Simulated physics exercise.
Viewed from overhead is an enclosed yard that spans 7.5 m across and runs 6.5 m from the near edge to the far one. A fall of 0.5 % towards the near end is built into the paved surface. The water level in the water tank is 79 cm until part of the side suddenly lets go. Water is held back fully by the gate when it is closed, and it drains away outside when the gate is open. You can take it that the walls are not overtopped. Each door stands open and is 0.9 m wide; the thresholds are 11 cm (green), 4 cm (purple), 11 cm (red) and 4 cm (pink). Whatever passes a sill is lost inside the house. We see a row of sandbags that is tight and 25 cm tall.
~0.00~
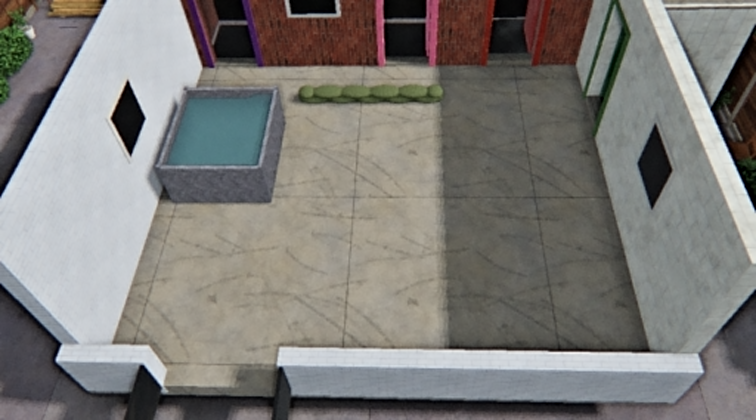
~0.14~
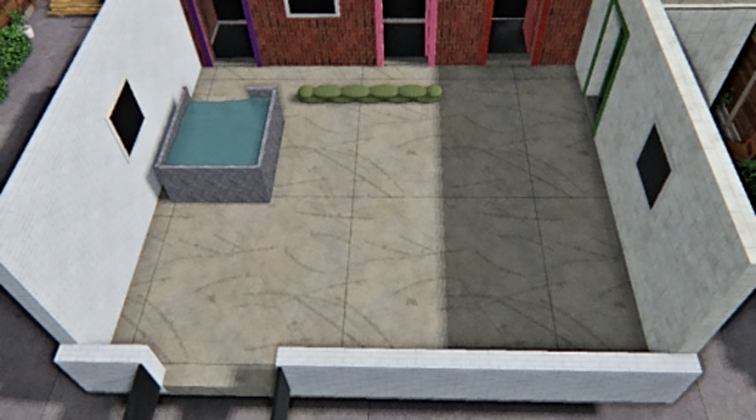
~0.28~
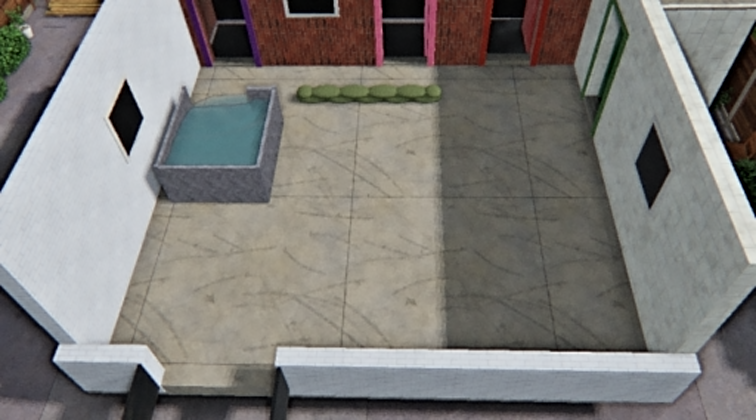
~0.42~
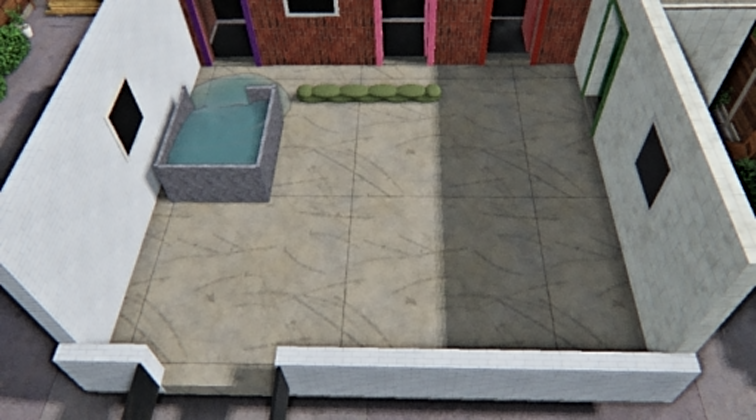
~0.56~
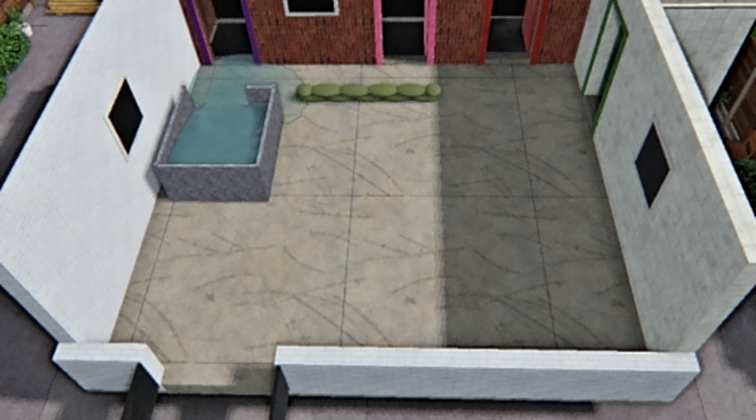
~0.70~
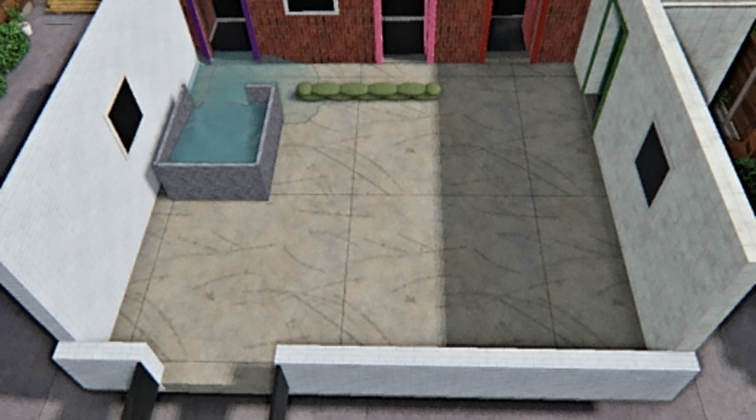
We see a walled yard with a grey water tank at the left and a low green hedge beside it; the tank's far side opens, and water pours out and spreads in a shallow sheet across the paving behind it.
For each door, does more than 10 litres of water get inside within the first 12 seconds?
Green door: Not over; purple door: Over; red door: Not over; pink door: Over.
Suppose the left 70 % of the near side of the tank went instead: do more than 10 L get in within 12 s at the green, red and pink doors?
Door by door - green: Within bounds, red: Within bounds, pink: Within bounds.
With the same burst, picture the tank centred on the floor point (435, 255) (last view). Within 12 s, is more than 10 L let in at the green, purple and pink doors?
At the green door the limit is not exceeded, at the purple door surpassed, at the pink door surpassed.
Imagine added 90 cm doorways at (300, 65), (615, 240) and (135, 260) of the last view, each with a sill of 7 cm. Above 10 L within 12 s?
Check each in turn: The first succeeds, the second fails, the third fails.
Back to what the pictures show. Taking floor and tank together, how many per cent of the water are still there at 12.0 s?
About 54 percent of the water remains.
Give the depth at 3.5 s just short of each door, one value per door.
Centimetres: Green 0 / purple 19 / red 7 / pink 8.
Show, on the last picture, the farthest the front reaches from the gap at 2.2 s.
Roughly at pixel (475, 63).
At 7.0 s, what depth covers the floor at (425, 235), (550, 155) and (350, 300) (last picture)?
Approximately 0, 4 and 0 centimetres, going through them in turn.
After 1.4 s water covers 10 % of the floor and is deepest (52 cm) near (201, 64); green door not reached, purple door 29 cm at the sill, 219 L in, red door not reached, pink door not reached.
After 2.2 s water covers 15 % of the floor and is deepest (34 cm) near (253, 64); green door not reached, purple door 31 cm at the sill, 483 L in, red door not reached, pink door 4 cm at the sill, 0 L in.
After 3.5 s water covers 25 % of the floor and is deepest (20 cm) near (253, 64); green door not reached, purple door 19 cm at the sill, 703 L in, red door 7 cm at the sill, 0 L in, pink door 8 cm at the sill, 0 L in.
After 7.0 s water covers 40 % of the floor and is deepest (12 cm) near (569, 75); green door 8 cm at the sill, 0 L in, purple door 9 cm at the sill, 896 L in, red door 4 cm at the sill, 0 L in, pink door 6 cm at the sill, 19 L in.
After 12.0 s water covers 60 % of the floor and is deepest (6 cm) near (587, 374); green door 4 cm at the sill, 0 L in, purple door 4 cm at the sill, 929 L in, red door 3 cm at the sill, 0 L in, pink door 4 cm at the sill, 26 L in.
